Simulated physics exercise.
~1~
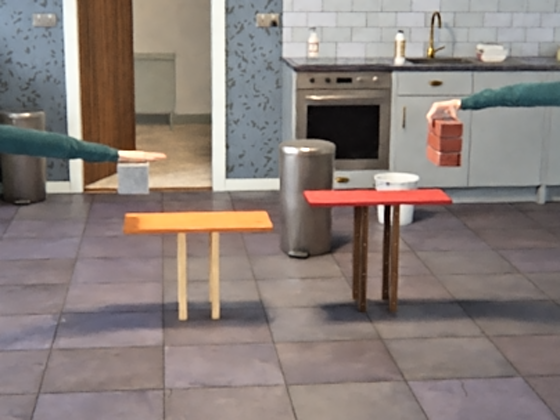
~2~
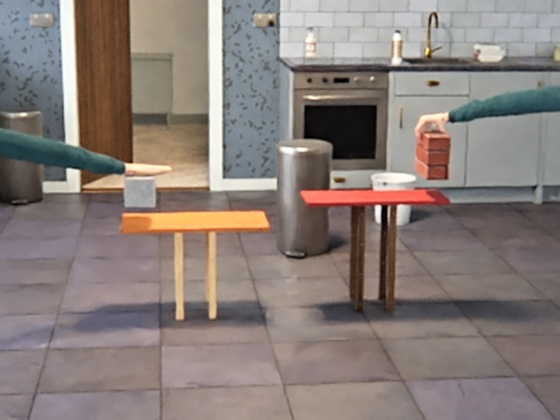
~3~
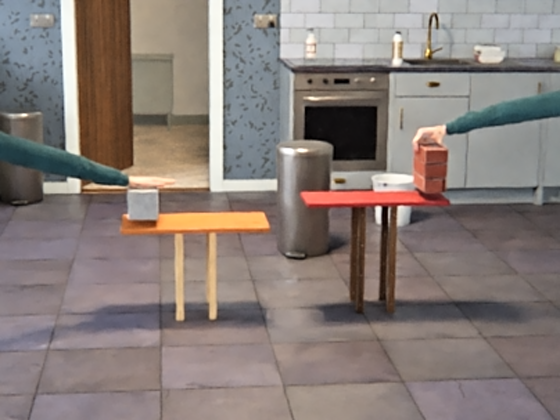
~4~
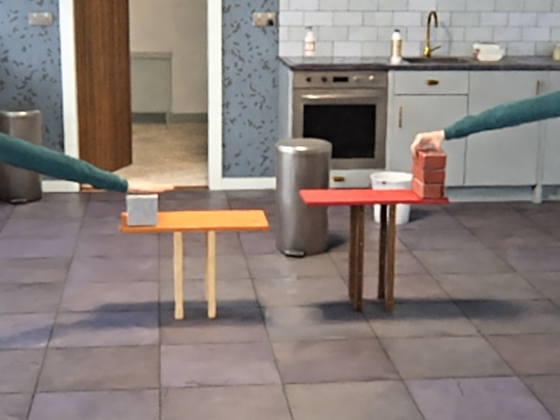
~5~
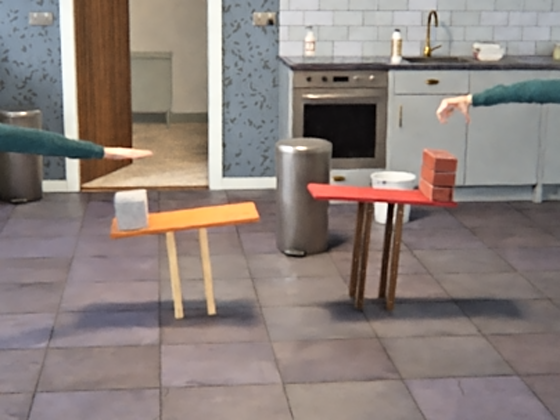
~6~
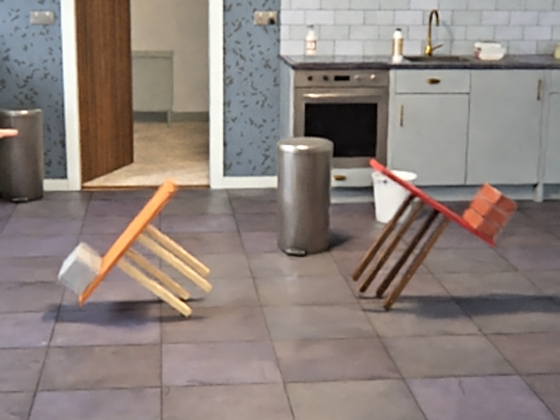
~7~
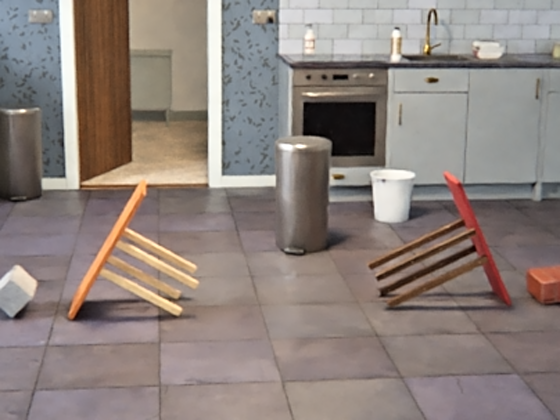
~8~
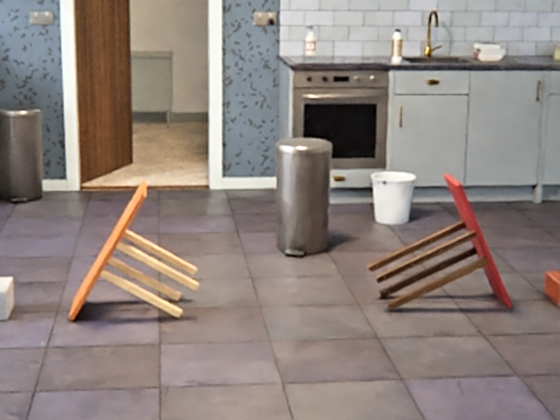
In a kitchen, two hands lowered a grey block onto the left end of an orange trestle and red bricks onto the right end of a red one, then let go, and both trestles tipped over outward, spilling their loads onto the floor.
